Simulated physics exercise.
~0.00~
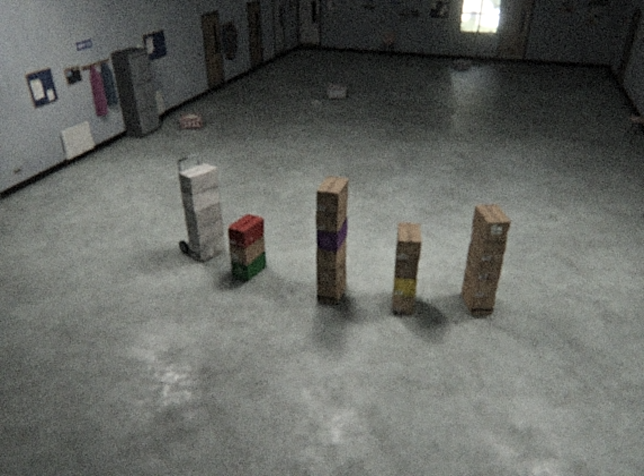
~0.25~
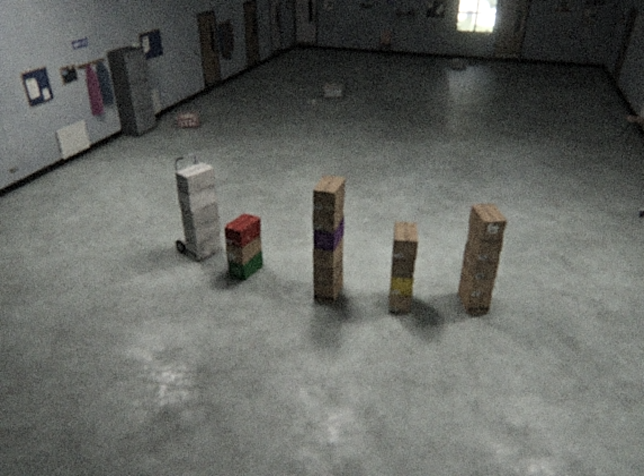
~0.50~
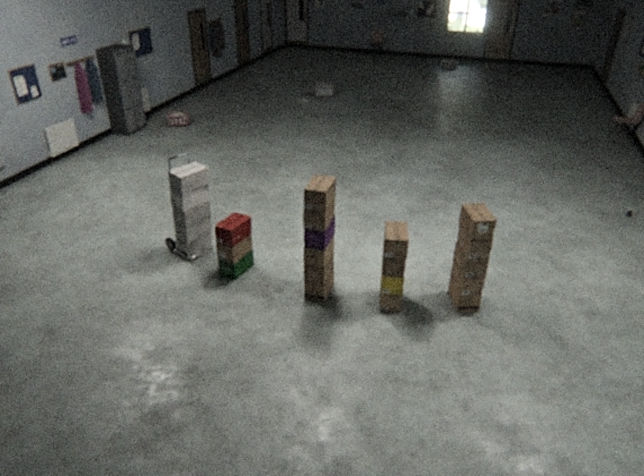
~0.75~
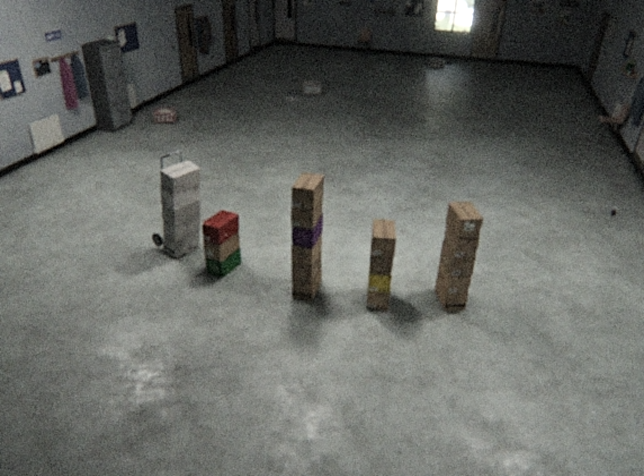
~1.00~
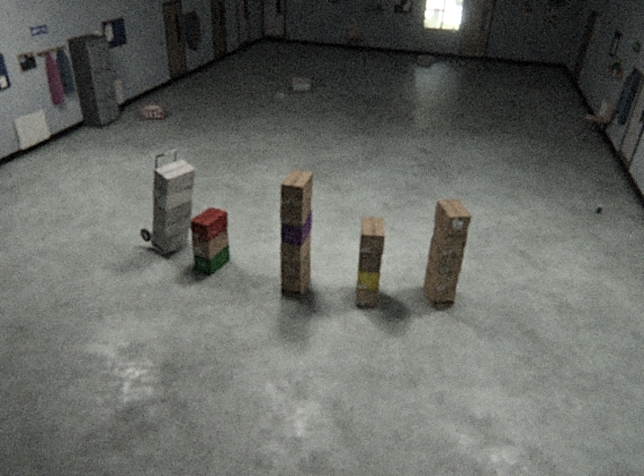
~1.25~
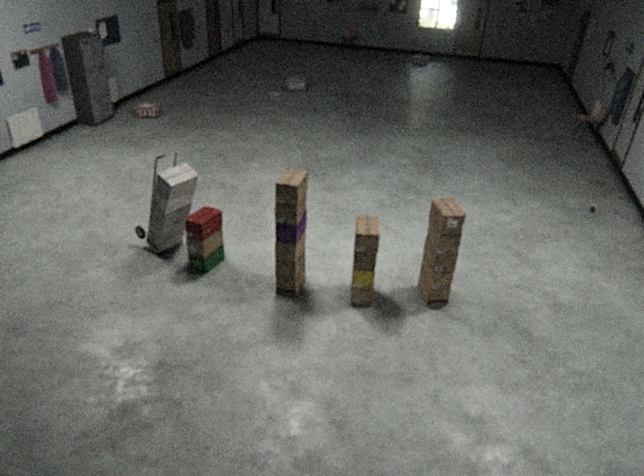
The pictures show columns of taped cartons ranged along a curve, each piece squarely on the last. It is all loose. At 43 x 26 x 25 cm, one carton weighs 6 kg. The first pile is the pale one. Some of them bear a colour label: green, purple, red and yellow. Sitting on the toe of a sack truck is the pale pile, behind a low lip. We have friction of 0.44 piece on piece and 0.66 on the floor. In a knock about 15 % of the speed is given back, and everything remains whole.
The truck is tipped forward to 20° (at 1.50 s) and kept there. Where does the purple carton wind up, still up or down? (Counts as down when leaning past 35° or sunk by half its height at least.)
It doesn't go down.
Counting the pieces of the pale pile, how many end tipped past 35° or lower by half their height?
The total comes to 5.
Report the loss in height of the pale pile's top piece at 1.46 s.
10 cm lower.
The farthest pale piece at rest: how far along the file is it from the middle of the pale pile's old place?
It ends around 190 cm away.
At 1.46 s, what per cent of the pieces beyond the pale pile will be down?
By then, 0 per cent.
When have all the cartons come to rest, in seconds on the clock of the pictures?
About 4.0 s.
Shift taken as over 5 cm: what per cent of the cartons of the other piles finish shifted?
15 percent of them have shifted.
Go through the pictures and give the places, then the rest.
In the first frame (each place is the centre of the face we see best; the camera pans a little), truck frame 0° forward; purple carton (327, 242); red carton (255, 234); yellow carton (405, 288); the others all in place.
In the second frame, truck frame 0° forward; purple carton (323, 241).
In the third frame, truck frame 3° forward, top of the pale pile leaning 3°; purple carton (314, 240); the others all in place.
In the fourth frame, truck frame 8° forward, top of the pale pile leaning 8°; purple carton (302, 238); the others all in place.
In the fifth frame, truck frame 14° forward, top of the pale pile leaning 14°; purple carton (291, 235); the others all in place.
In the sixth frame, truck frame (155, 176) 18° forward, top of the pale pile leaning 22°; purple carton (286, 234); red carton (213, 226); green carton (215, 259); the others all in place.
By 1.46 s, 0 of the pale pile down; none of the 18 other cartons down; purple carton unmoved.
By 1.80 s, 5 of the pale pile down; none of the 18 other cartons down, 3 disturbed; purple carton unmoved; red carton tilted 9°.
By 2.14 s, 5 of the pale pile down; 3 of the 18 other cartons down; purple carton unmoved; green carton tilted 42°.
By 2.48 s, 5 of the pale pile down; 3 of the 18 other cartons down; purple carton moved 24 mm; green carton on its side.
When it is over (4.0 s), 5 of the pale pile down; 3 of the 18 other cartons down; purple carton unmoved; green carton on its side; red carton on its side. In pixels of the last frame, middles, purple carton near (293, 225), green carton near (224, 261).
